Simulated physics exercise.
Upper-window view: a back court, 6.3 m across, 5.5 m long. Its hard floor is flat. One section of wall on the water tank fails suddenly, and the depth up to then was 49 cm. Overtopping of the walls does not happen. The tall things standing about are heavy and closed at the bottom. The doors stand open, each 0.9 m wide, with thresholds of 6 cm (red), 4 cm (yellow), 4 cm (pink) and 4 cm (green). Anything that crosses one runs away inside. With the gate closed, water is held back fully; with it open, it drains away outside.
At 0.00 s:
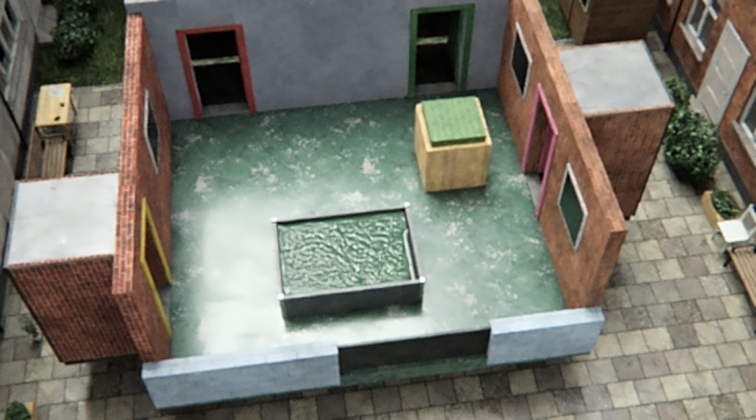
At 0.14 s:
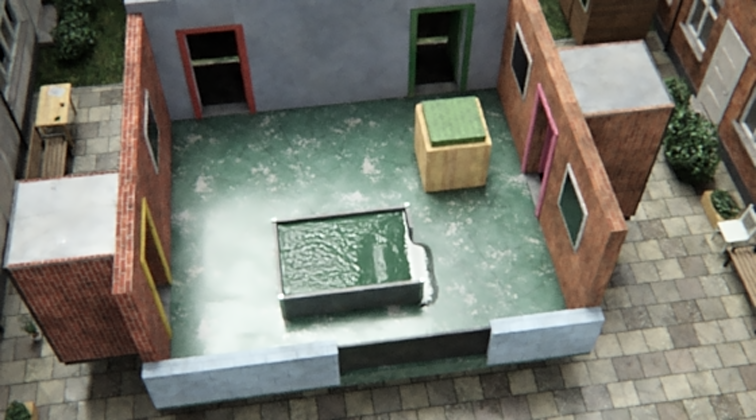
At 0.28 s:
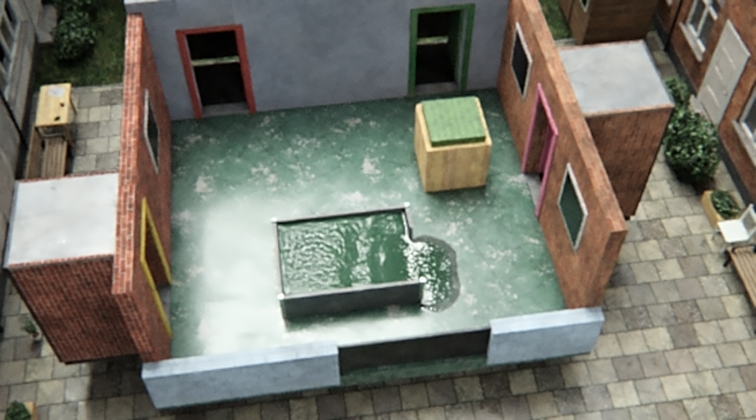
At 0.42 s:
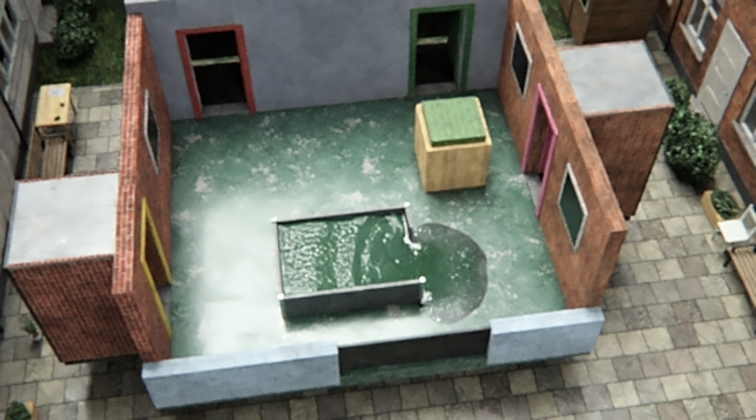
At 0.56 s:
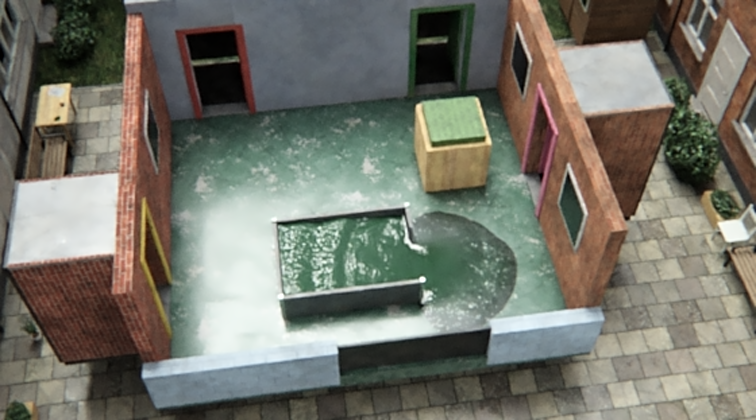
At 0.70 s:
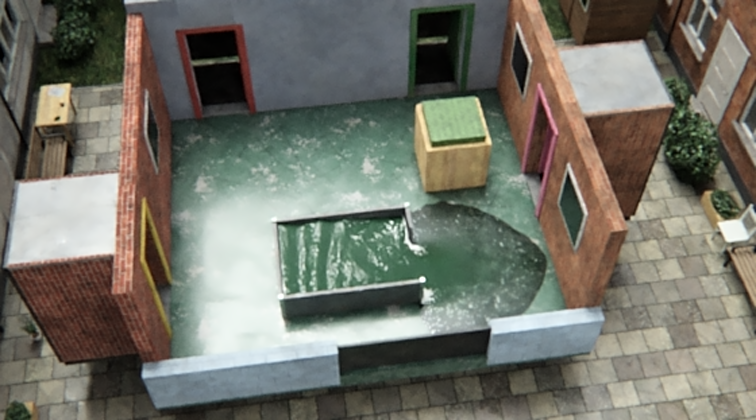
Water in a dark rectangular tank ripples, then pours out through a gap in its right side and spreads across the green floor of a roofless, brick-walled enclosure, forming a widening dark, rounded patch toward the right wall.
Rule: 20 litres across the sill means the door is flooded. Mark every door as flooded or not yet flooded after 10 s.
After that time, red door: Not yet flooded; yellow door: Not yet flooded; pink door: Flooded; green door: Flooded.
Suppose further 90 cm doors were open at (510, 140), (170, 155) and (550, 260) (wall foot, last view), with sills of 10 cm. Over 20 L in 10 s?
In sequence the answers are less than that, less than that and more than that.
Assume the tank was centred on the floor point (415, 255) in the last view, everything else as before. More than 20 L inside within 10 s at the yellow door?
Well, yellow ends up beyond the mark.
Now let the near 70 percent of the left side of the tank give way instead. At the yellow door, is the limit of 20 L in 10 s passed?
In that case, yellow door: More than that.
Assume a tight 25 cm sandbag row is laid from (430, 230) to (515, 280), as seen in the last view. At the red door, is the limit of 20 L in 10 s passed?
Then, for the red door, it's lower.
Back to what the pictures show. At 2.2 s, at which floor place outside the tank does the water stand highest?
In the final picture, near (550, 286).
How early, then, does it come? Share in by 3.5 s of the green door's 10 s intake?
Fraction in by then: Around 0 per cent.
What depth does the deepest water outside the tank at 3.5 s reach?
Around 19 centimetres deep.
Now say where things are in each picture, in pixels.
Still water, 49 cm deep, in the water tank at (346, 253), in the first frame.
Water pours out at (414, 268) and has run 0.6 m, to (431, 301); typically 5 cm deep outside, 49 cm at the water tank's back, in the second frame.
The front is at (443, 305), 0.8 m from the gap at (414, 268); 0.7 m2 of floor is under water; 49 cm left at the back of the water tank, in the third frame.
Water pours out at (414, 269) and has run 1.2 m, to (479, 254); typically 6 cm deep outside, 49 cm at the water tank's back, in the fourth frame.
Water pours out at (414, 268) and has run 1.6 m, to (508, 254); typically 5 cm deep outside, 49 cm at the water tank's back, in the fifth frame.
Water pours out at (414, 268) and has run 2.1 m, to (541, 268); typically 4 cm deep outside, 47 cm at the water tank's back, in the sixth frame.
After 1.4 s water covers 20 % of the floor and is deepest (26 cm) near (427, 282); red door not reached, yellow door not reached, pink door 7 cm at the sill, 0 L in, green door not reached.
After 2.2 s water covers 20 % of the floor and is deepest (32 cm) near (550, 286); red door not reached, yellow door not reached, pink door 12 cm at the sill, 15 L in, green door not reached.
After 3.5 s water covers 30 % of the floor and is deepest (19 cm) near (496, 292); red door not reached, yellow door not reached, pink door 10 cm at the sill, 48 L in, green door 5 cm at the sill, 0 L in.
After 6.0 s water covers 55 % of the floor and is deepest (14 cm) near (490, 93); red door not reached, yellow door not reached, pink door 10 cm at the sill, 83 L in, green door 9 cm at the sill, 25 L in.
After 10.0 s water covers 95 % of the floor and is deepest (8 cm) near (469, 190); red door 2 cm at the sill, 0 L in, yellow door 4 cm at the sill, 2 L in, pink door 6 cm at the sill, 125 L in, green door 6 cm at the sill, 58 L in.
